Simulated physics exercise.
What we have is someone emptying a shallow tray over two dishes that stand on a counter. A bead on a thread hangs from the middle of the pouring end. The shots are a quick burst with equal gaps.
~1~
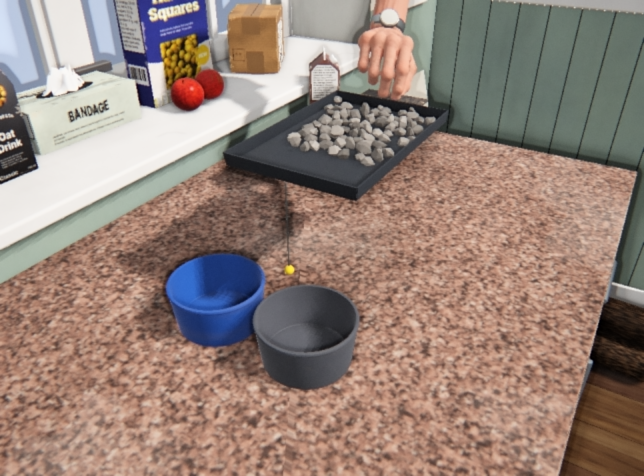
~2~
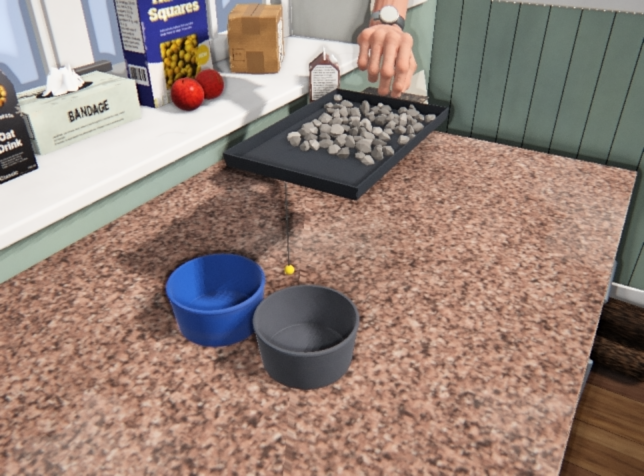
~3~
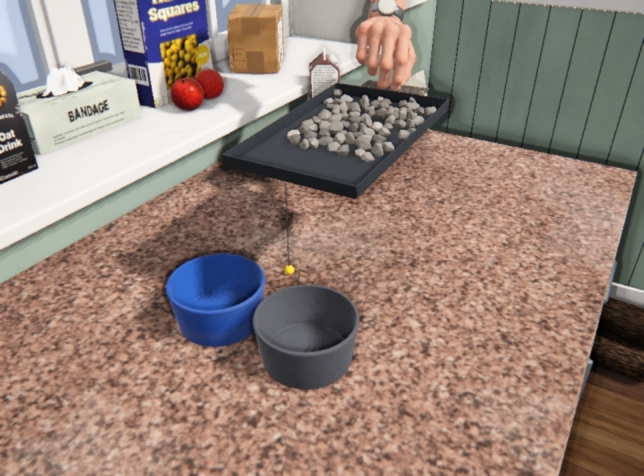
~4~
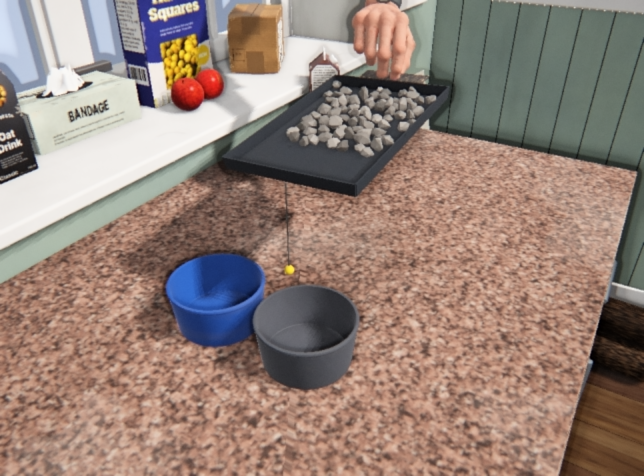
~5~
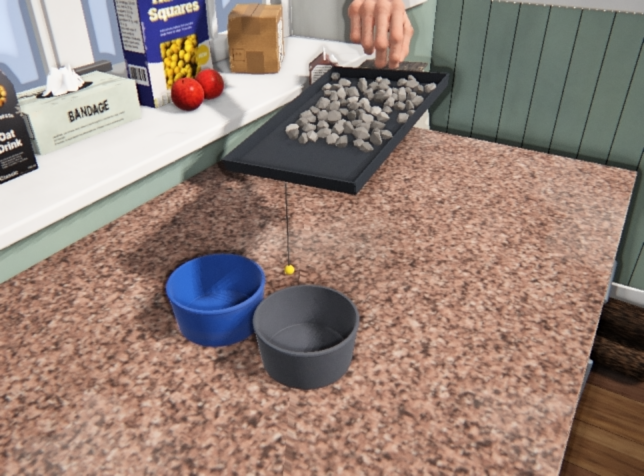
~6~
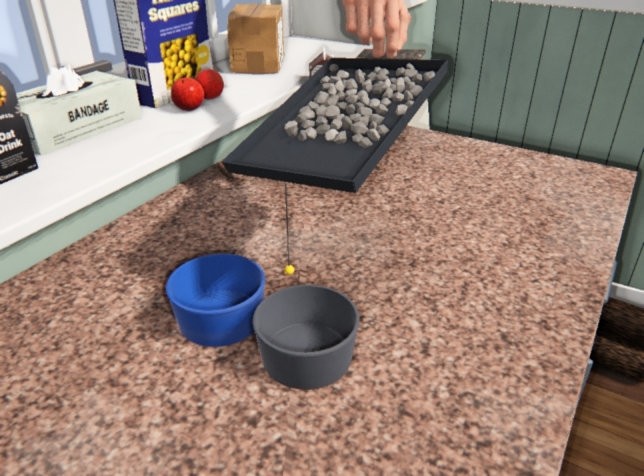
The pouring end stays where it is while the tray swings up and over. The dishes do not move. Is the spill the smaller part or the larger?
They take over half between them.
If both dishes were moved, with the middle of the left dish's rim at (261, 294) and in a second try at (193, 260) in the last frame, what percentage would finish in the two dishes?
In turn 40 and 70 in a hundred.
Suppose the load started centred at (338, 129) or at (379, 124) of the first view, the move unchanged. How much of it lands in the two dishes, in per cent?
In turn 90 and 90 in a hundred.
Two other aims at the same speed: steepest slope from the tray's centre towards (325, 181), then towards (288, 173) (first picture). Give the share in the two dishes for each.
Near 90 % and 90 %.
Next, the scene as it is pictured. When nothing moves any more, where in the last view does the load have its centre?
Roughly at (225, 308).
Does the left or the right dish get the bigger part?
Fuller: The dish on the left.
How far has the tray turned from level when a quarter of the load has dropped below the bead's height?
Roughly 75°.
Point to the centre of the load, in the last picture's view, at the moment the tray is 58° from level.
Near (257, 147).
Shortly afterwards, tray tipped steeply; all but a few on the tray; a little in the air.
Next, tray tipped right over; near a third on the tray; near a third in the left dish; a little outside both; near a quarter in the air.
Some moments later, tray tipped past a quarter turn; the bulk in the left dish; a little outside both.
In the end, tray tipped past a quarter turn; none at all in the right dish; the bulk in the left dish; a little outside both.
